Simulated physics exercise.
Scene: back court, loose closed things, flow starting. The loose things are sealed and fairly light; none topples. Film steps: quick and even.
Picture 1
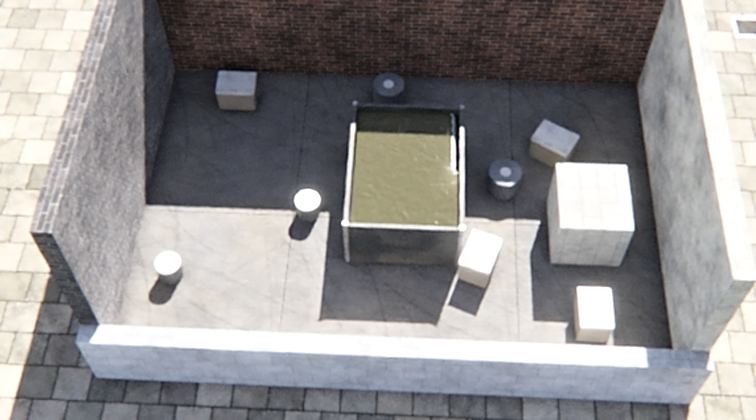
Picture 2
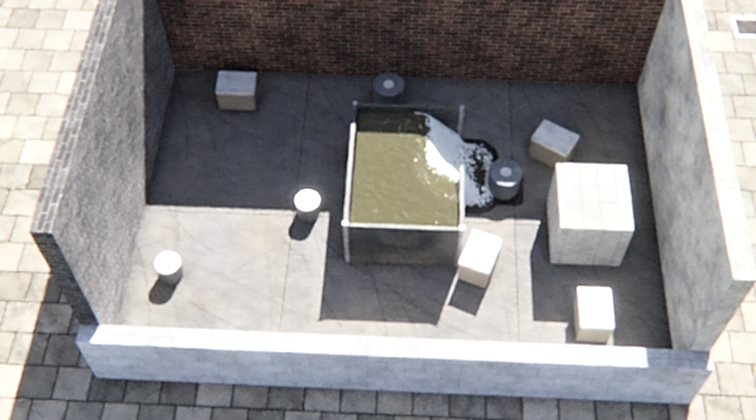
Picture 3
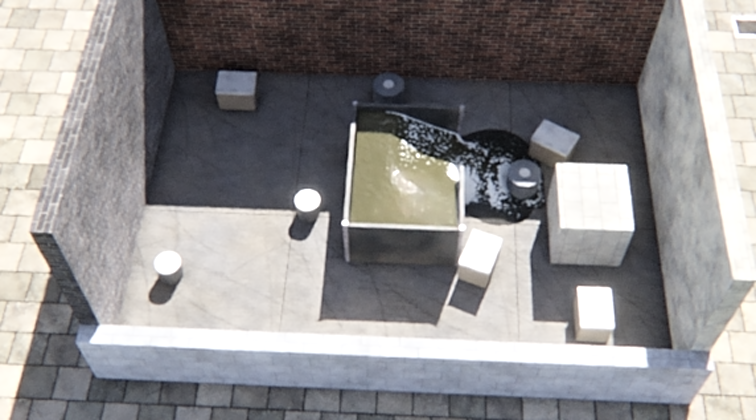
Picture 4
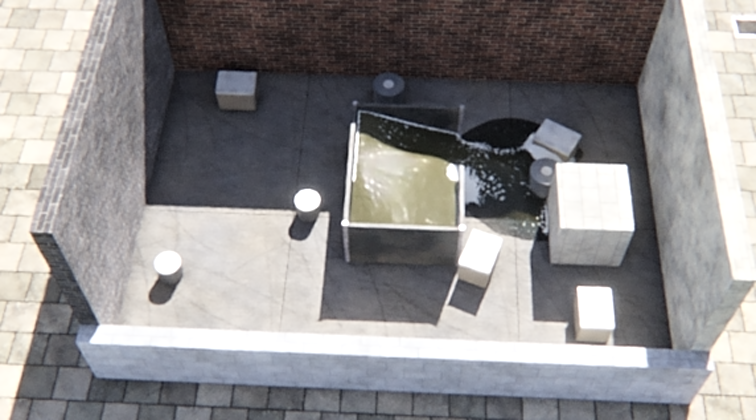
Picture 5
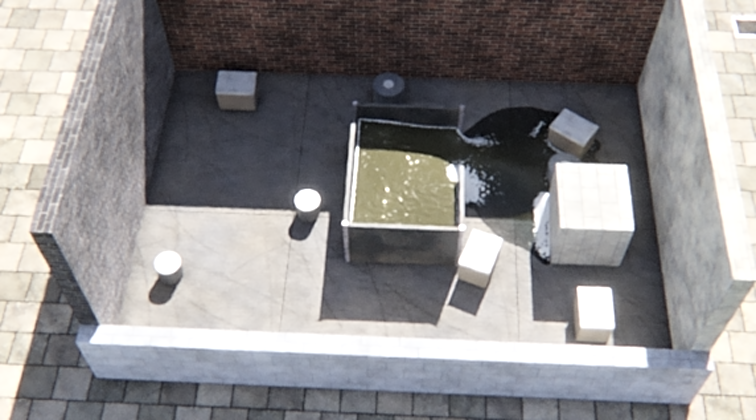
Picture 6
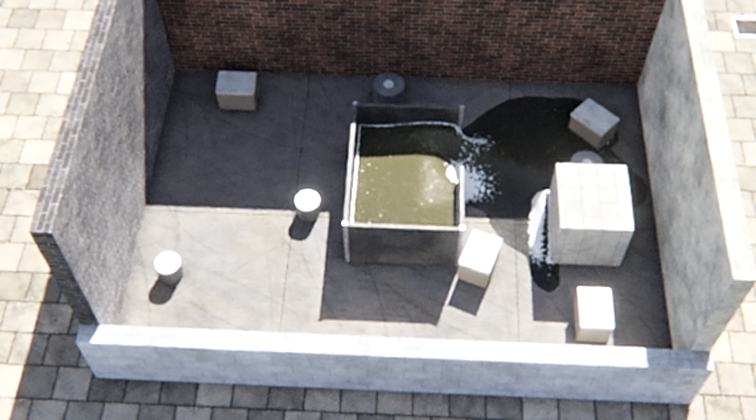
Water poured out of the right side of a square tank in a walled yard and spread darkly across the floor, pushing a round tub to the right and then shifting a pale box.
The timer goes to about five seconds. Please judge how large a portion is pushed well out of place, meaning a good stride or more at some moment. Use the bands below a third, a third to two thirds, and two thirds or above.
It falls a third to two thirds.
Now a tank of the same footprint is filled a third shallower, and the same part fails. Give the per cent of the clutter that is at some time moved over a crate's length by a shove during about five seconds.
Share moved: Approx. 20 percent.
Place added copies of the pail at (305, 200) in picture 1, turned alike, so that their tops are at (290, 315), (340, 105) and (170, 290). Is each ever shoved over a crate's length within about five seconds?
The first sits tight, the second travels far, the third sits tight.
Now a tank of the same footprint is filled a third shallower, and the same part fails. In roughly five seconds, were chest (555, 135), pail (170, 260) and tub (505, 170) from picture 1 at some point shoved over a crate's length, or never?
First one reached the mark, second one stopped before it, third one reached the mark.
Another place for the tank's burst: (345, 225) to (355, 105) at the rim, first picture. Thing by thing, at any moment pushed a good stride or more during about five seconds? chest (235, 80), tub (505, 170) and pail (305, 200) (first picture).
First covers that distance, second stays short of it, third covers that distance.
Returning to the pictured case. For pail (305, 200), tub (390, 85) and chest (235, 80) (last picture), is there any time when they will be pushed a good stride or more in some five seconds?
Note, listed order - never went far / moved a long way / never went far.
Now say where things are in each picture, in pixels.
A tub at (505, 172), on the bottom; a chest at (555, 137) rests on the ground; 0 of 8 have shifted, in the first picture.
A tub at (506, 172) rests on the ground; a chest at (555, 137) rests on the ground; 0 of 8 have shifted, in the second picture.
A tub at (525, 173), on the bottom, close to its start; a chest at (555, 137), on the bottom; 1 of 8 have shifted, in the third picture.
A tub at (547, 171) rests on the ground, a stride from its start; a chest at (557, 136) rests on the ground; 1 of 8 have shifted, in the fourth picture.
A tub at (565, 166) rests on the ground, a stride from its start; a chest at (574, 126) rests on the ground, a stride from its start; 2 of 8 have shifted, in the fifth picture.
A tub at (587, 164), afloat, a stride from its start; a chest at (595, 116), on the bottom, a stride from its start; 2 of 8 have shifted, in the sixth picture.
A moment on, 2 of 8 are well off their spots; 1 afloat.
Next, 2 of 8 are well off their spots; 2 afloat.
Later, 2 of 8 are well off their spots; 2 afloat.
In the end, 3 of 8 are well off their spots, and 4 have been at some point; 3 afloat.
